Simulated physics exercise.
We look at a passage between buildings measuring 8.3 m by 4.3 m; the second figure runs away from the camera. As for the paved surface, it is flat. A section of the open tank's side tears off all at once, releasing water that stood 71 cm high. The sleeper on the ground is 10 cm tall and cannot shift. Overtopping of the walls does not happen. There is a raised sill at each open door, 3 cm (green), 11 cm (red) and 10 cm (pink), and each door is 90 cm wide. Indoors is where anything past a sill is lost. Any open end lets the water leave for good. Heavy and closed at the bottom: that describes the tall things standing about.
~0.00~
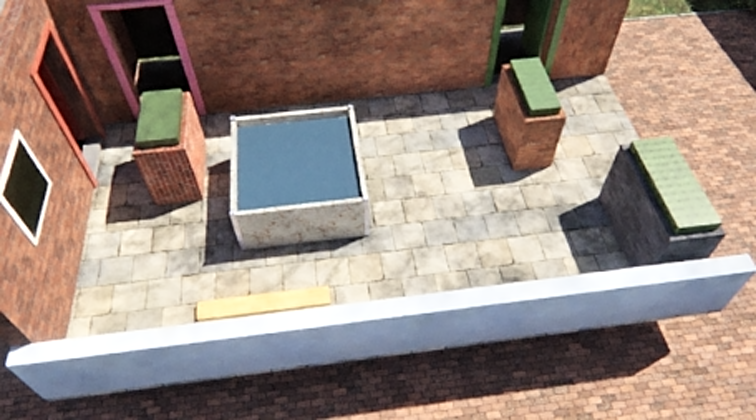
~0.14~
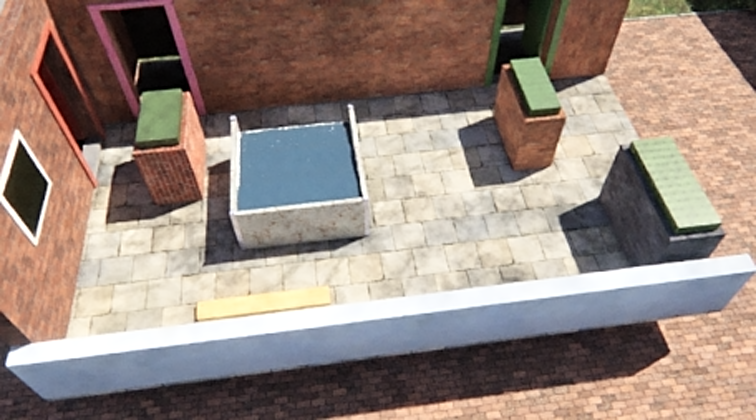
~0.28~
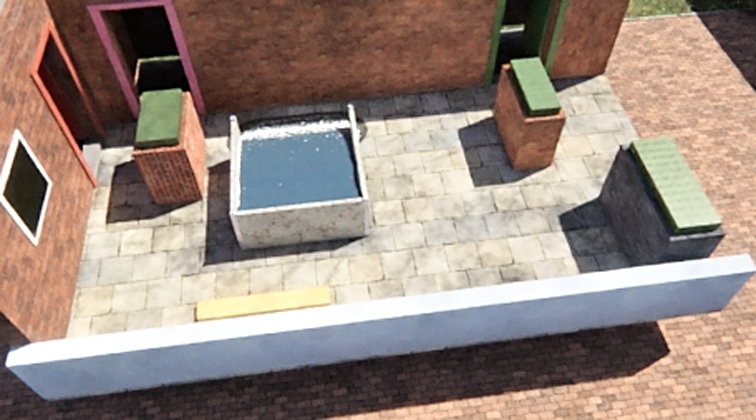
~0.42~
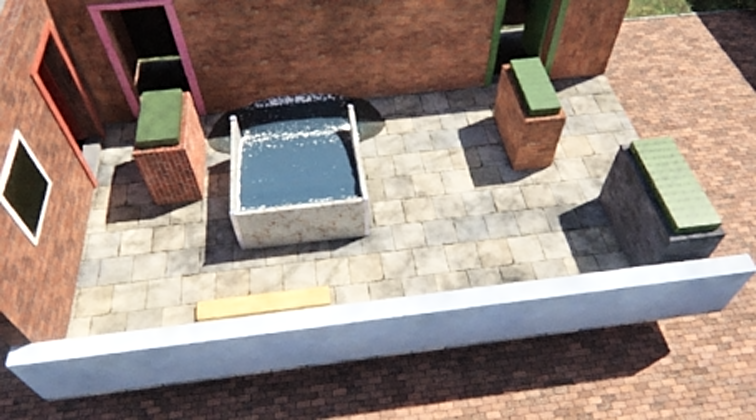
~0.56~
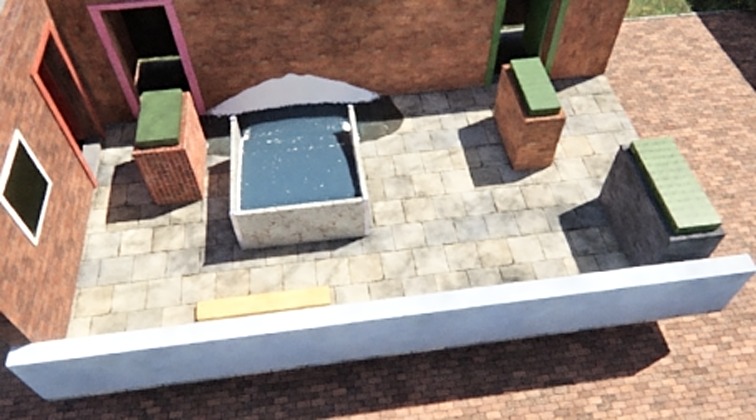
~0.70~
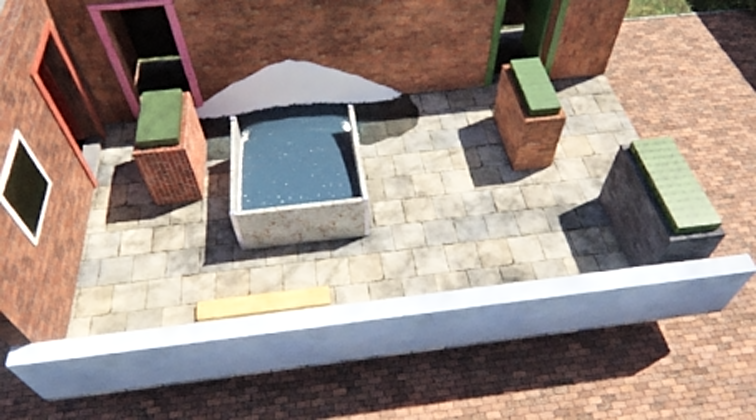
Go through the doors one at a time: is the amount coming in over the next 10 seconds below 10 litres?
The green door will beat the limit, the red door will beat the limit, the pink door will beat the limit.
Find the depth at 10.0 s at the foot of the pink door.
Average: ~ 5.5 cm.
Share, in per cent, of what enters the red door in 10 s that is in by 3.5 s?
I'd put it at about 85 per cent by that point.
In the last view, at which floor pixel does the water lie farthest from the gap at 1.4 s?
(501, 85).
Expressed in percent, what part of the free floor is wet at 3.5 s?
About 65 per cent.
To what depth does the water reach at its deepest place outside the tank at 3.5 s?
Around 22 centimetres.
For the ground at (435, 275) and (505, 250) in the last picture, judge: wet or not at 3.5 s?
Not yet touched, then awash.
After 1.4 s water covers 20 % of the floor and is deepest (48 cm) near (294, 113); green door not reached, red door 6 cm at the sill, 0 L in, pink door 14 cm at the sill, 0 L in.
After 2.2 s water covers 35 % of the floor and is deepest (44 cm) near (106, 132); green door 5 cm at the sill, 0 L in, red door 26 cm at the sill, 50 L in, pink door 13 cm at the sill, 5 L in.
After 3.5 s water covers 65 % of the floor and is deepest (22 cm) near (118, 123); green door 5 cm at the sill, 2 L in, red door 18 cm at the sill, 137 L in, pink door 15 cm at the sill, 21 L in.
After 6.0 s water covers 80 % of the floor and is deepest (12 cm) near (283, 107); green door 5 cm at the sill, 19 L in, red door 9 cm at the sill, 157 L in, pink door 9 cm at the sill, 31 L in.
After 10.0 s water covers 90 % of the floor and is deepest (9 cm) near (199, 302); green door 3 cm at the sill, 24 L in, red door 5 cm at the sill, 157 L in, pink door 6 cm at the sill, 31 L in.
